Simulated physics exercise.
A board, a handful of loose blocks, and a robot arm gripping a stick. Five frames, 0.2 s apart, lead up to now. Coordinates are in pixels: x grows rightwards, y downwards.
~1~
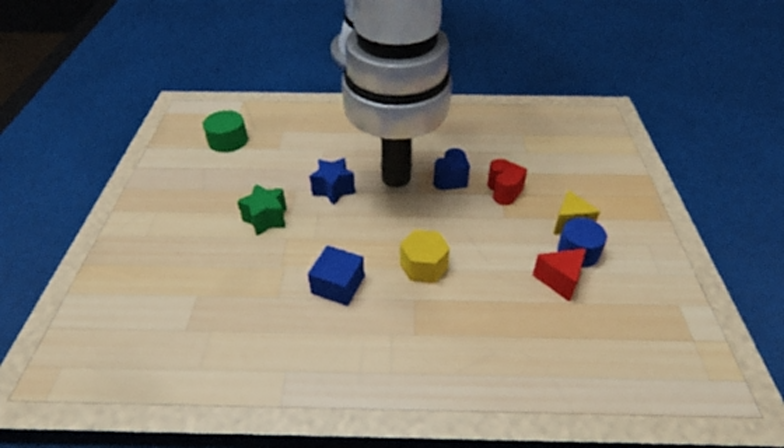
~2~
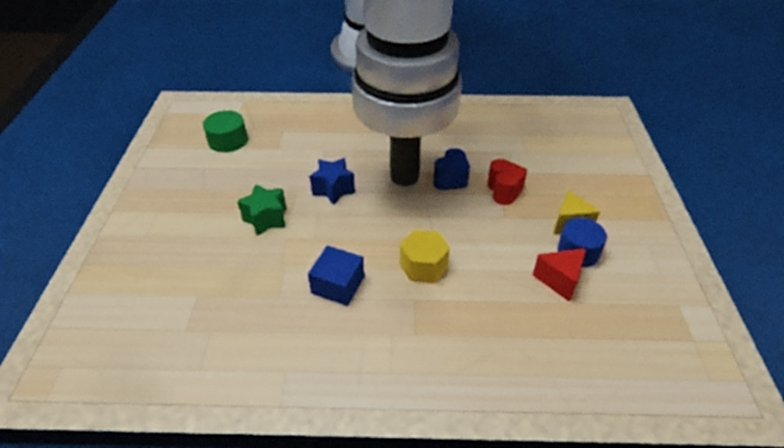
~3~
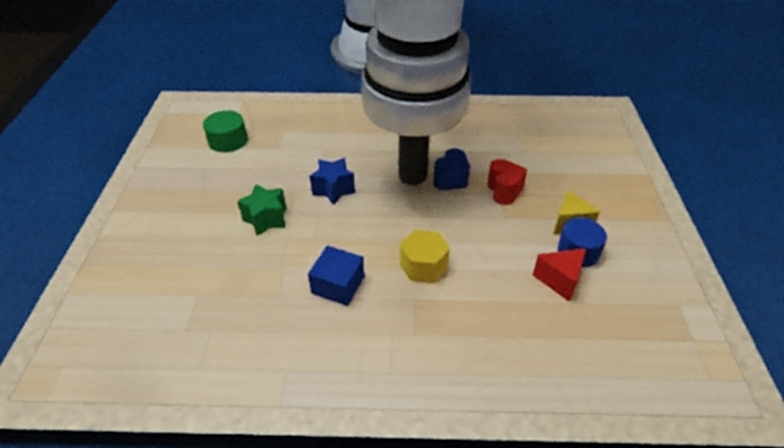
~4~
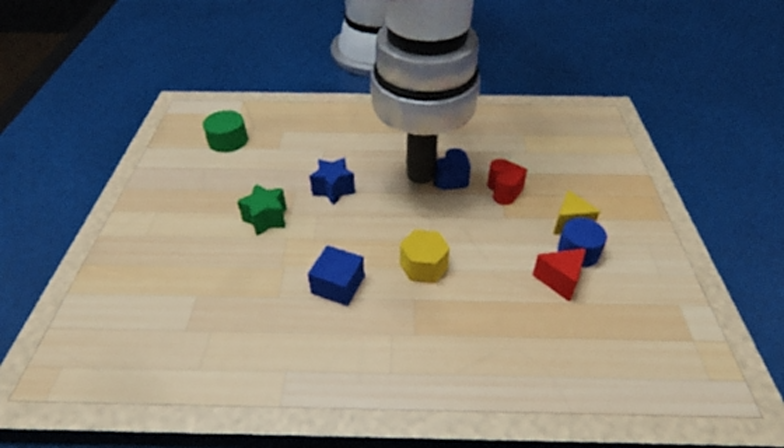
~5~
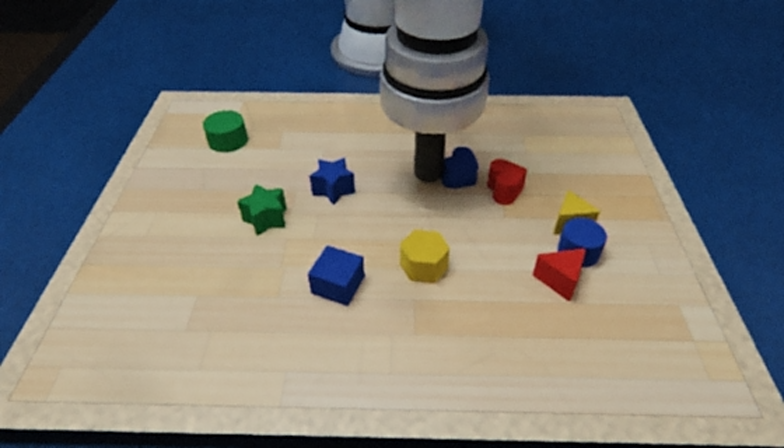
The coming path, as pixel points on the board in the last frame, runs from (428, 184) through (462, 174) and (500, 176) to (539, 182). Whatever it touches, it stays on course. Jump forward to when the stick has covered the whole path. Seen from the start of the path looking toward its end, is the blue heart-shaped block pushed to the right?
I expect not.
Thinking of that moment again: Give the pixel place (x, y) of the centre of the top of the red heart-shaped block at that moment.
Its top face will be centred at roughly (538, 180).
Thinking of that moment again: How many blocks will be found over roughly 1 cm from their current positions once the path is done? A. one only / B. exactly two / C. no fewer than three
That would be B.
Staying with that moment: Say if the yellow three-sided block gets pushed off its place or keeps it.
If the stick follows that path, the yellow three-sided block stays in its place.
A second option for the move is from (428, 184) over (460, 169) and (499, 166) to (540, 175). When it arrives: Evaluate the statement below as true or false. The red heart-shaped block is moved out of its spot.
Verdict: True.
On the path given first. One third of the way, stick at (464, 164); blue heart-shaped block at (497, 148); red heart-shaped block at (514, 171), turned 25° clockwise.
Two thirds of the way, stick at (502, 167); blue heart-shaped block at (523, 143), turned 50° anticlockwise; red heart-shaped block at (523, 175), turned 50° clockwise.
At the end, stick at (542, 173); blue heart-shaped block at (532, 143), turned 100° anticlockwise; red heart-shaped block at (538, 180), turned 115° clockwise; yellow three-sided block not moved.
